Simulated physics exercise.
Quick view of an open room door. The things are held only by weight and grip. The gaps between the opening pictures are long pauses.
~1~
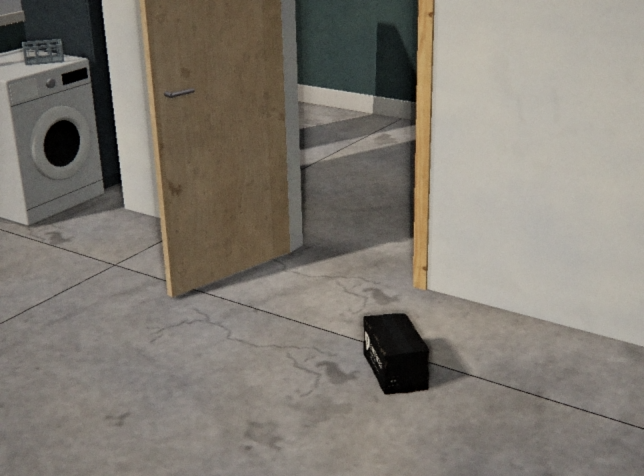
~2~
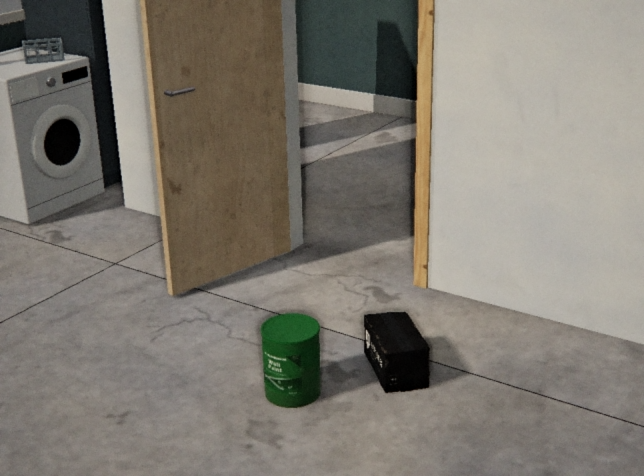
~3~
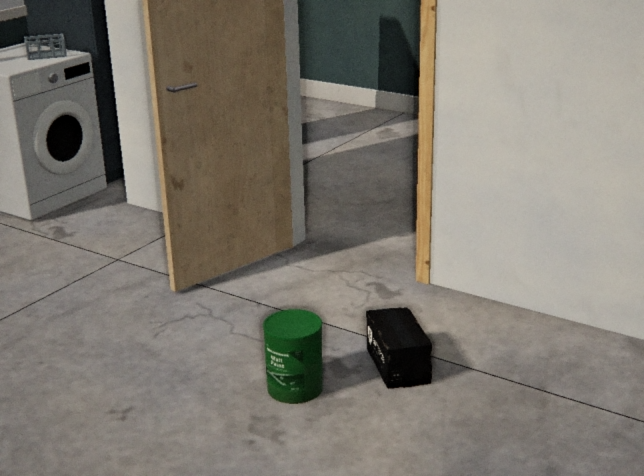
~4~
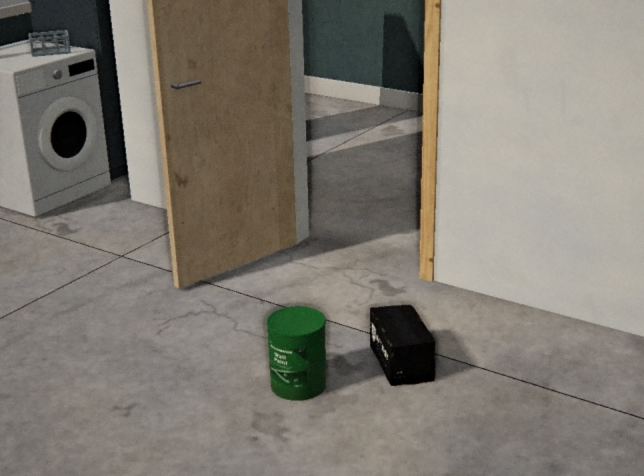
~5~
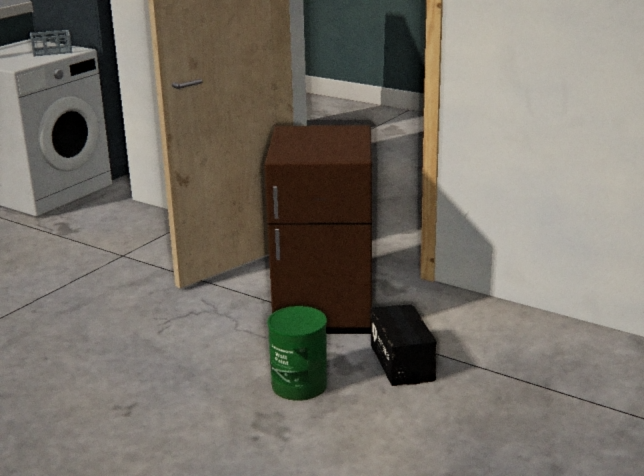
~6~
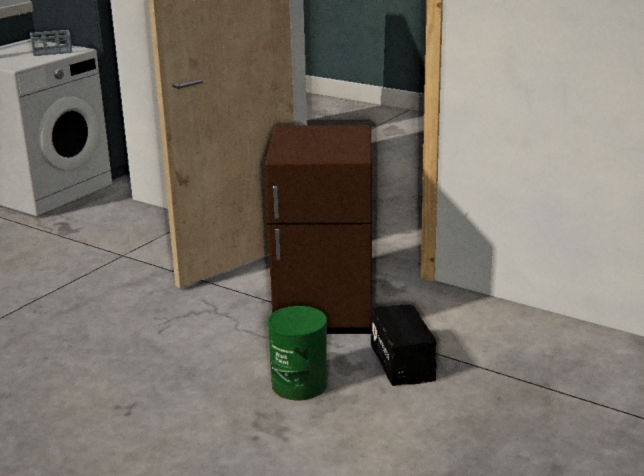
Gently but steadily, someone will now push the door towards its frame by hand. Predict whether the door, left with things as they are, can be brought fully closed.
Prediction: It cannot close fully.
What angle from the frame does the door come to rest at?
Open angle: About 65°.
Then, 0.50 s on from there, open by 97°.
Then, 0.80 s on from there, open by 88°.
Then, 1.10 s on from there, open by 77°.
Then, 1.30 s on from there, open by 69°.
In the end, open by 65°; all 3 unmoved. At the end, from the last picture's camera, brown appliance near (324, 228).
